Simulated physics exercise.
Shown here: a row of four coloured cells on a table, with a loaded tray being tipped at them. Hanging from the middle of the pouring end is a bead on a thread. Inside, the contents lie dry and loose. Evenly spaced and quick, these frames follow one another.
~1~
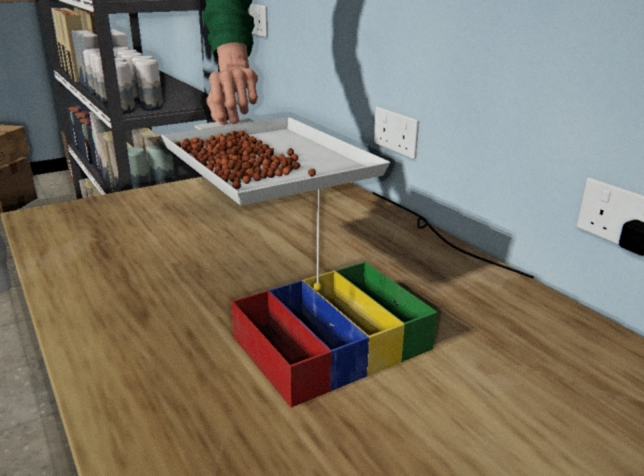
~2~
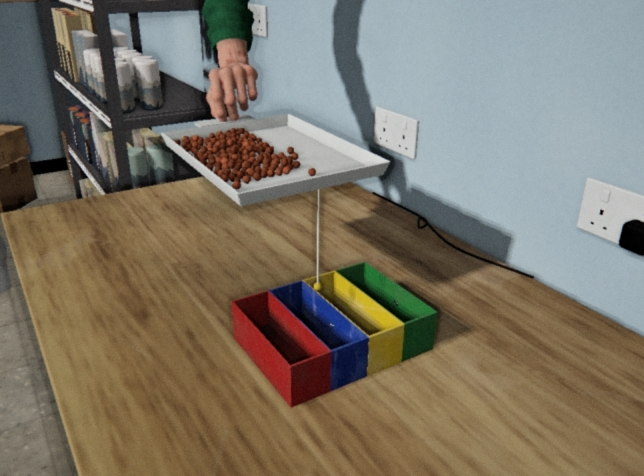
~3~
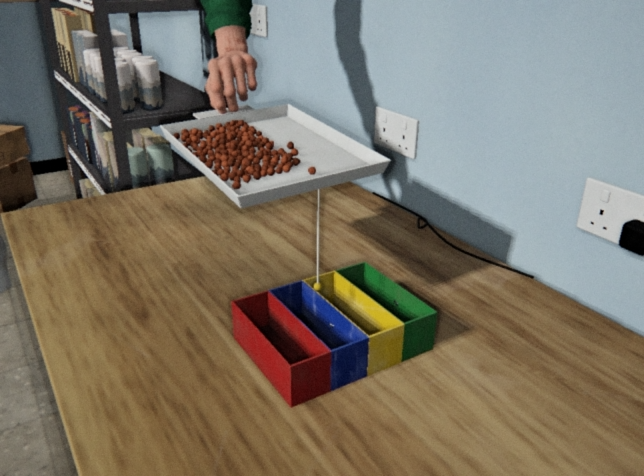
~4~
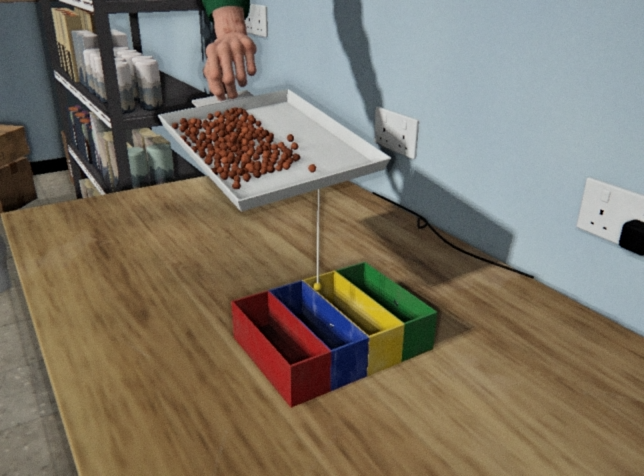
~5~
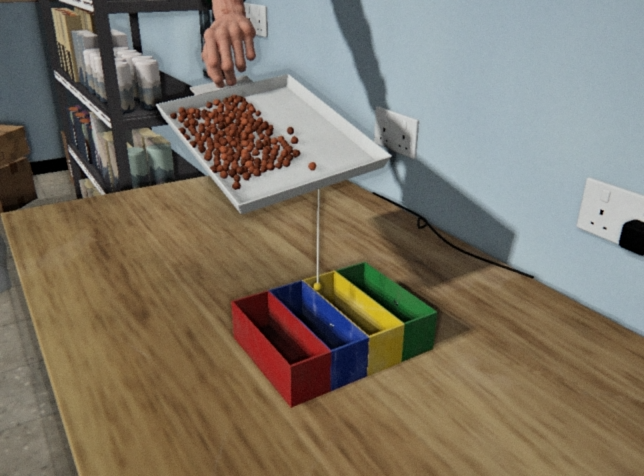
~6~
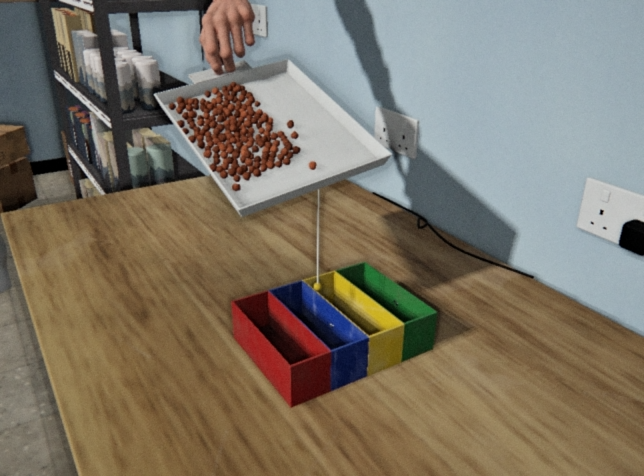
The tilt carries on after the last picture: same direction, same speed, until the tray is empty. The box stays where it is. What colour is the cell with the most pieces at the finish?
It is red.
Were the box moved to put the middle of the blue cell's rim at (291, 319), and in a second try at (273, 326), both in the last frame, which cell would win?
With the first placing it's red, with the second it's the cell in blue.
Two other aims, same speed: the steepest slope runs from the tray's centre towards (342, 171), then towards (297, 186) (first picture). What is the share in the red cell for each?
0 % then 40 %, roughly.
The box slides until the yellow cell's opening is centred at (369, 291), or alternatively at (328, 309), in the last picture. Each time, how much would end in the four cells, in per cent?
You'd get 20 per cent first and 90 per cent second.
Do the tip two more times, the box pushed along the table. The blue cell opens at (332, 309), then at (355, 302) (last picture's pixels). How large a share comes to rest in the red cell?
First placement: Some 20 %; second placement: Some 10 %.
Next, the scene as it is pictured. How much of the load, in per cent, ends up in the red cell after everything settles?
It comes to roughly 50 percent of the load.
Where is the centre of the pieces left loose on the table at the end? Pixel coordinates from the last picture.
Somewhere about (227, 388), I'd say.
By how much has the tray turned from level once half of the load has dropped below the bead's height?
I'd put it at about 105 degrees.
Just after the last frame, tray tipped steeply; almost all on the tray; just a few in the red cell; just a few falling or outside the box.
A moment on, tray tipped past a quarter turn; about a tenth on the tray; roughly a quarter in the red cell; about a tenth in the blue cell; roughly half falling or outside the box.
Further on, tray tipped past a quarter turn; roughly half in the red cell; about a tenth in the blue cell; just a few in the yellow cell; roughly a third falling or outside the box.
When it is over, tray tipped past a quarter turn; roughly half in the red cell; about a tenth in the blue cell; just a few in the yellow cell; not one in the green cell; roughly a third outside the box.
